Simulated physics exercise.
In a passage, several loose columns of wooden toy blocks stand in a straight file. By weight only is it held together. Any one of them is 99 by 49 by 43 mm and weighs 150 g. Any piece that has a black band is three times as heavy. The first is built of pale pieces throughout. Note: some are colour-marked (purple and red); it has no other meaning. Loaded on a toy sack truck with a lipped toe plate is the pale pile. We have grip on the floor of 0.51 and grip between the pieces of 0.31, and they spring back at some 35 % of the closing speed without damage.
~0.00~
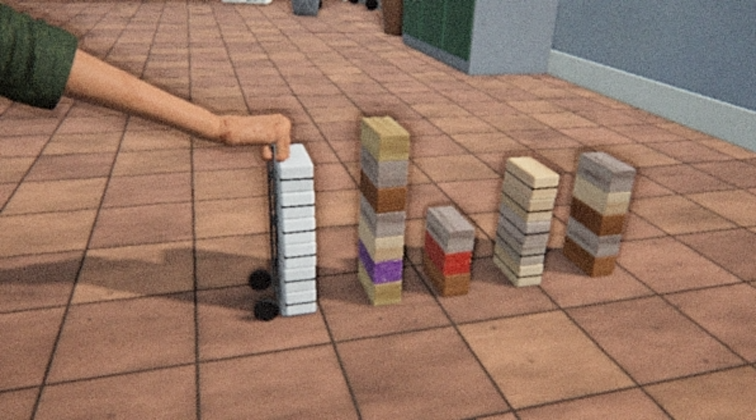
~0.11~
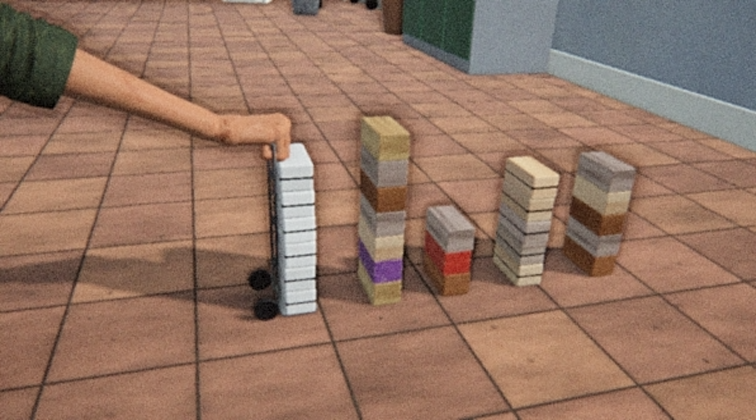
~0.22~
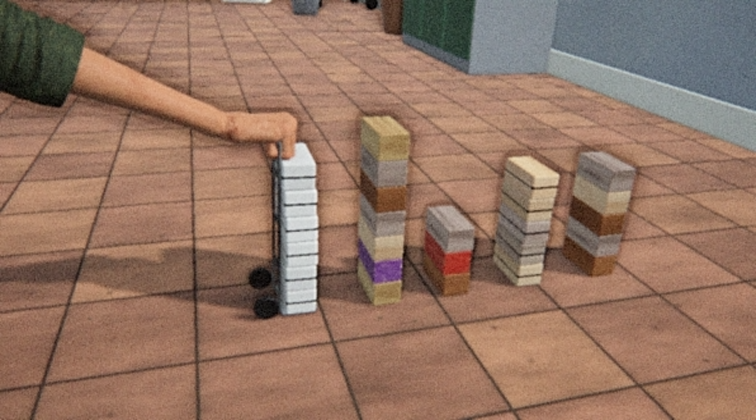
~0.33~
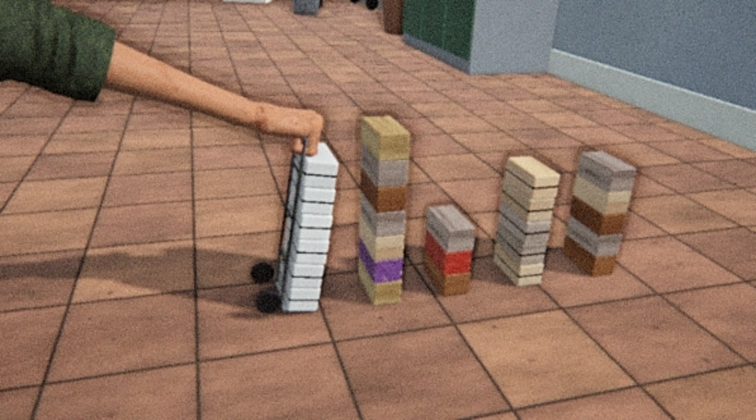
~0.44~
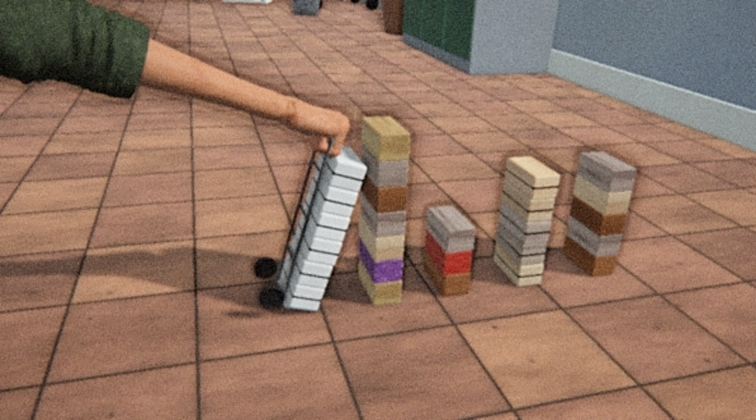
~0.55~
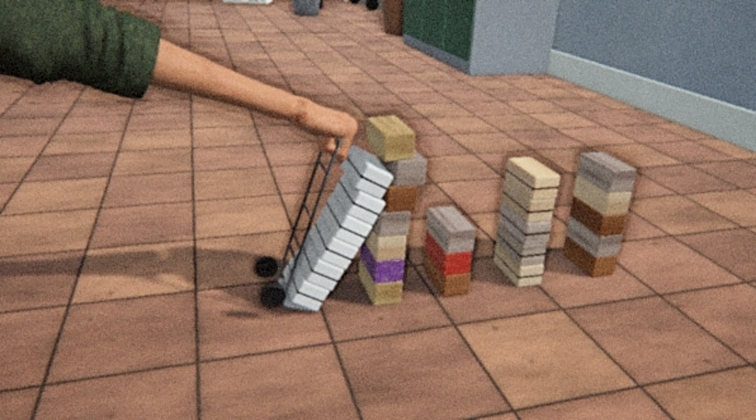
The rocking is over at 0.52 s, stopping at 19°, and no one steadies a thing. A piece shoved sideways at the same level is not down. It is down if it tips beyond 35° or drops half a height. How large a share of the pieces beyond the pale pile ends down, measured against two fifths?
The share is above two fifths.
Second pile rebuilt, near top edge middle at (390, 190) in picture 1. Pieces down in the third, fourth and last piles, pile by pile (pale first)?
Counts down - third: 2; fourth: 4; last: 4.
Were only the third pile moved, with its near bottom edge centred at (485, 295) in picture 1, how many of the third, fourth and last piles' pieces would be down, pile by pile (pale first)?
You'd end with the third pile at 2, the fourth at 5 and the last at 4 down.
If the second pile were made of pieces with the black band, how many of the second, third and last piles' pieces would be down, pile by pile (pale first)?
Second: 7; third: 3; last: 4.
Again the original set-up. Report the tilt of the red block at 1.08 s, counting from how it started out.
Tilt from start: Approx. 40 degrees.
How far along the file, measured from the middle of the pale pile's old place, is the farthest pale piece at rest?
About 30 cm.
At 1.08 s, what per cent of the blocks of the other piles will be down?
By then 75 %.
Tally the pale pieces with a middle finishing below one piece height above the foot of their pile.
Among the pale pieces, the count is 2.
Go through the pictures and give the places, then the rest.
In the first frame (places mark the middle of the side facing us), truck frame (275, 183) 0° forward; purple block (388, 273); red block (457, 264); the rest undisturbed.
In the second frame, truck frame (275, 182) 0° forward; red block (457, 263).
In the third frame, truck frame (279, 180) 2° forward; red block (457, 263).
In the fourth frame, truck frame (300, 176) 9° forward, top of the pale pile leaning 9°; red block (458, 263); the rest undisturbed.
In the fifth frame, truck frame (321, 175) 17° forward, top of the pale pile leaning 18°; red block (458, 263); the rest undisturbed.
In the sixth frame, truck frame (327, 175) 19° forward, top of the pale pile leaning 29°; purple block (390, 272); red block (458, 264); steepest lean 3°, the block at (399, 148); 4 disturbed, none down.
After 0.66 s, 6 of the pale pile down; 1 of the 20 other blocks down; purple block leaning 16°.
After 0.80 s, 6 of the pale pile down; 7 of the 20 other blocks down; purple block leaning 50°, 31 mm lower; red block leaning 22°.
After 1.08 s, 6 of the pale pile down; 15 of the 20 other blocks down; red block leaning 44°, 18 mm lower; purple block leaning 43°, 32 mm lower.
After 1.38 s, 6 of the pale pile down; 19 of the 20 other blocks down; red block leaning 51°, 32 mm lower; purple block leaning 43°, 32 mm lower.
At rest (2.3 s), 6 of the pale pile down; 19 of the 20 other blocks down; red block leaning 51°, 32 mm lower; purple block leaning 42°, 32 mm lower. That is 95 per cent. As the last picture would show them, middles, red block near (497, 260), purple block near (433, 269).
